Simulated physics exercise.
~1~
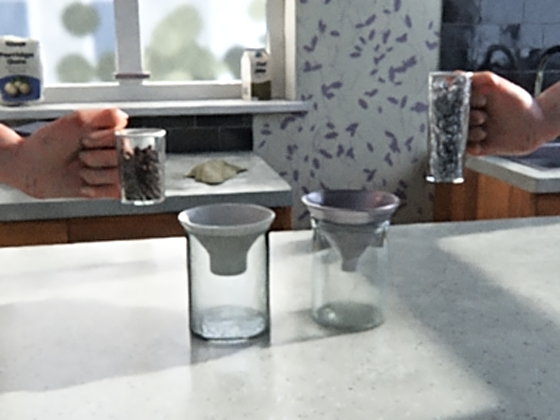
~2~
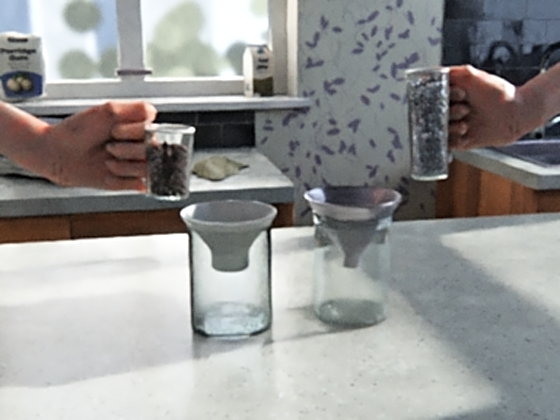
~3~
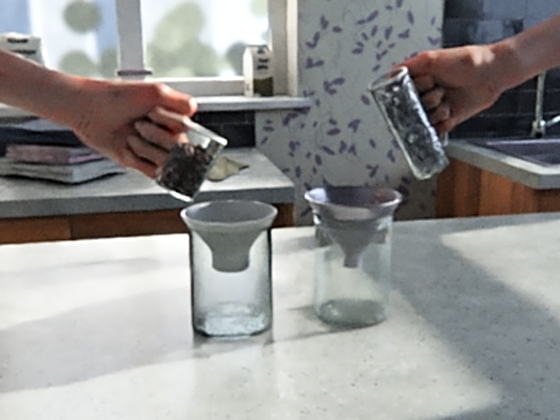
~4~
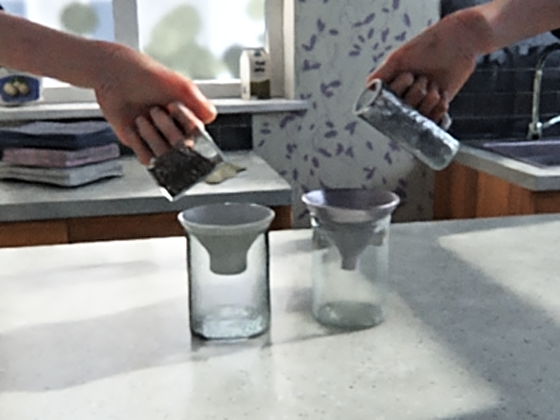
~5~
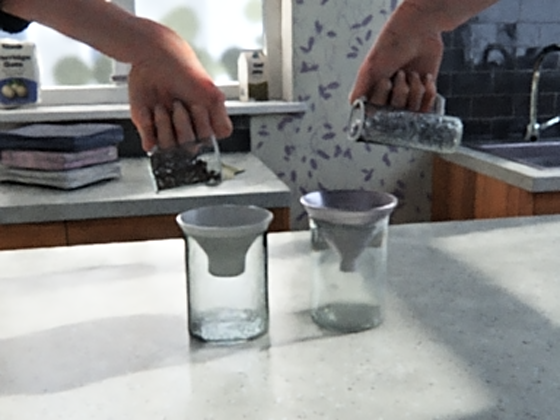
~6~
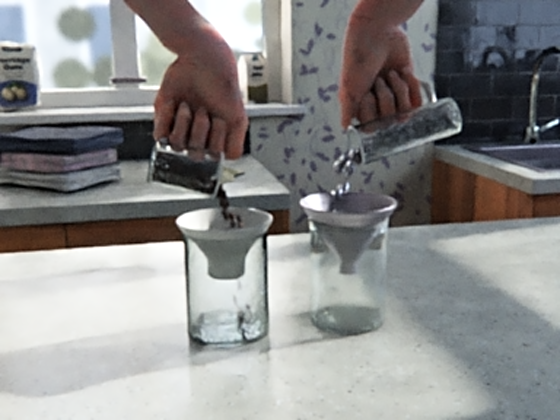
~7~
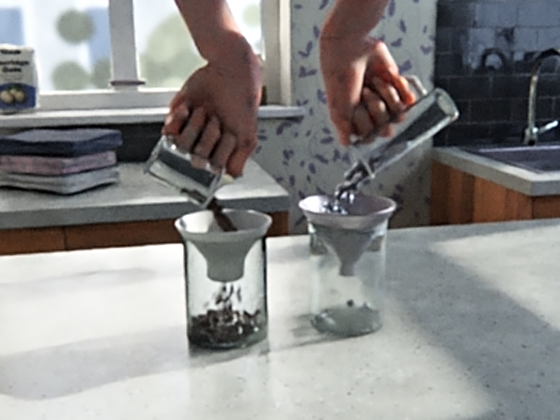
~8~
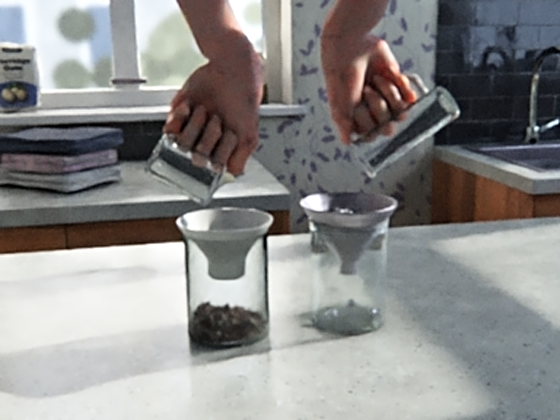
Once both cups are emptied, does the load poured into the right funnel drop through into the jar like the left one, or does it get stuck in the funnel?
It gets stuck, with nearly all of the greyish bits jammed in the right funnel and only a small part down in the jar. The left funnel lets all of its dark bits through.
